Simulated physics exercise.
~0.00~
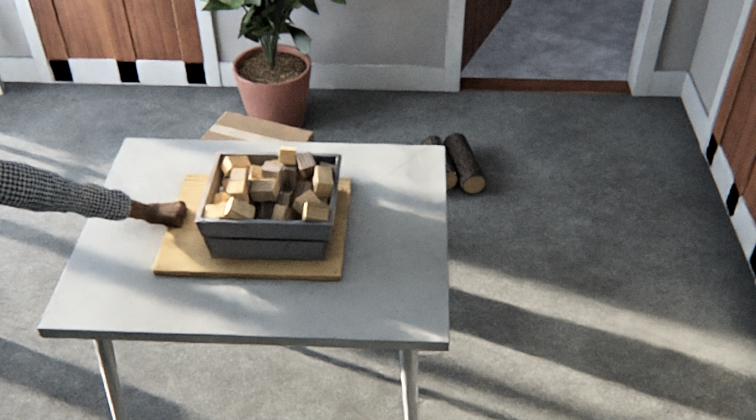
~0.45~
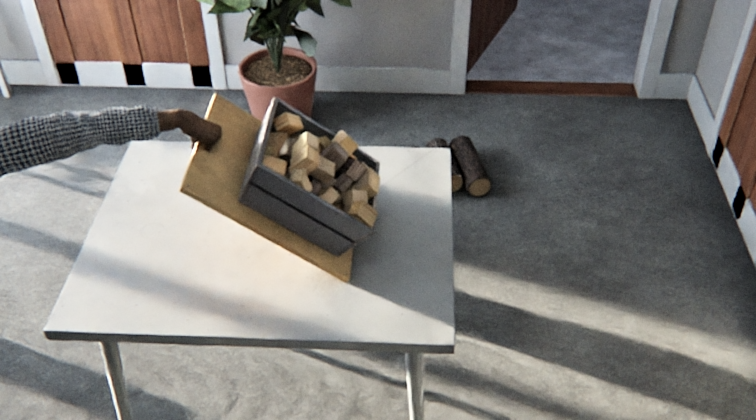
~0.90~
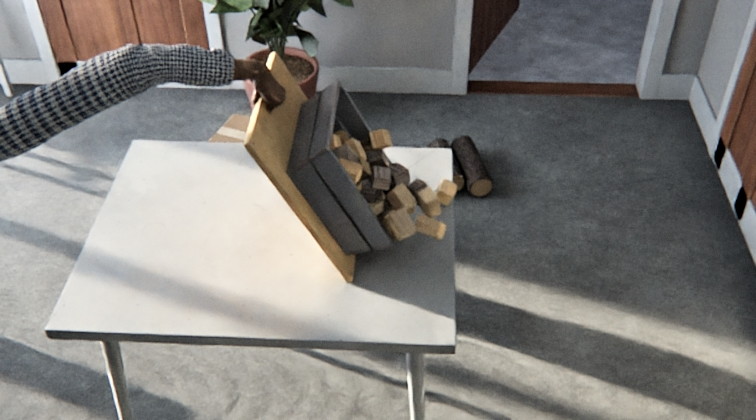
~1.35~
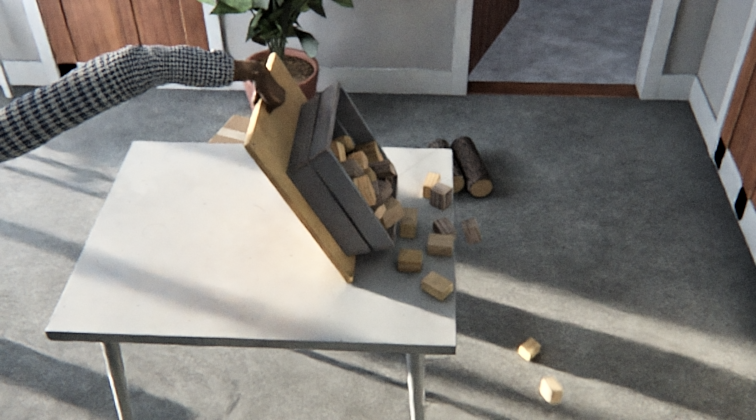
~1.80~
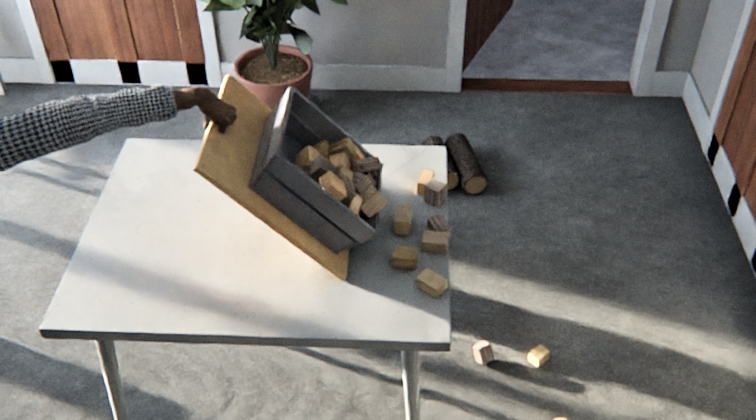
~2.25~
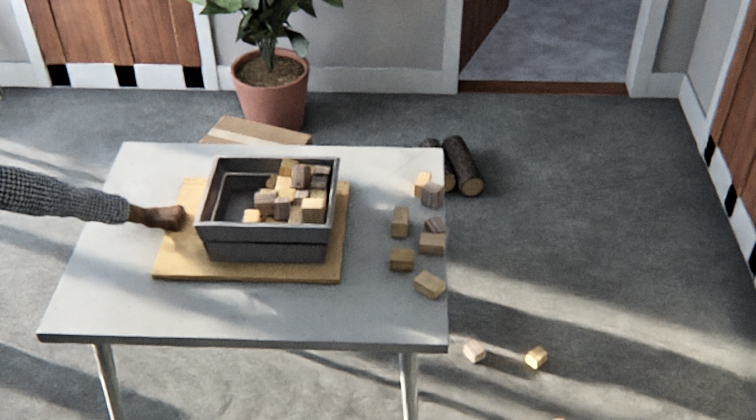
We see a hand tip a board holding a grey container of wooden blocks steeply to the right on a table, spilling some blocks onto the tabletop and floor. The hand then lowers the board flat, with many blocks still in the container.
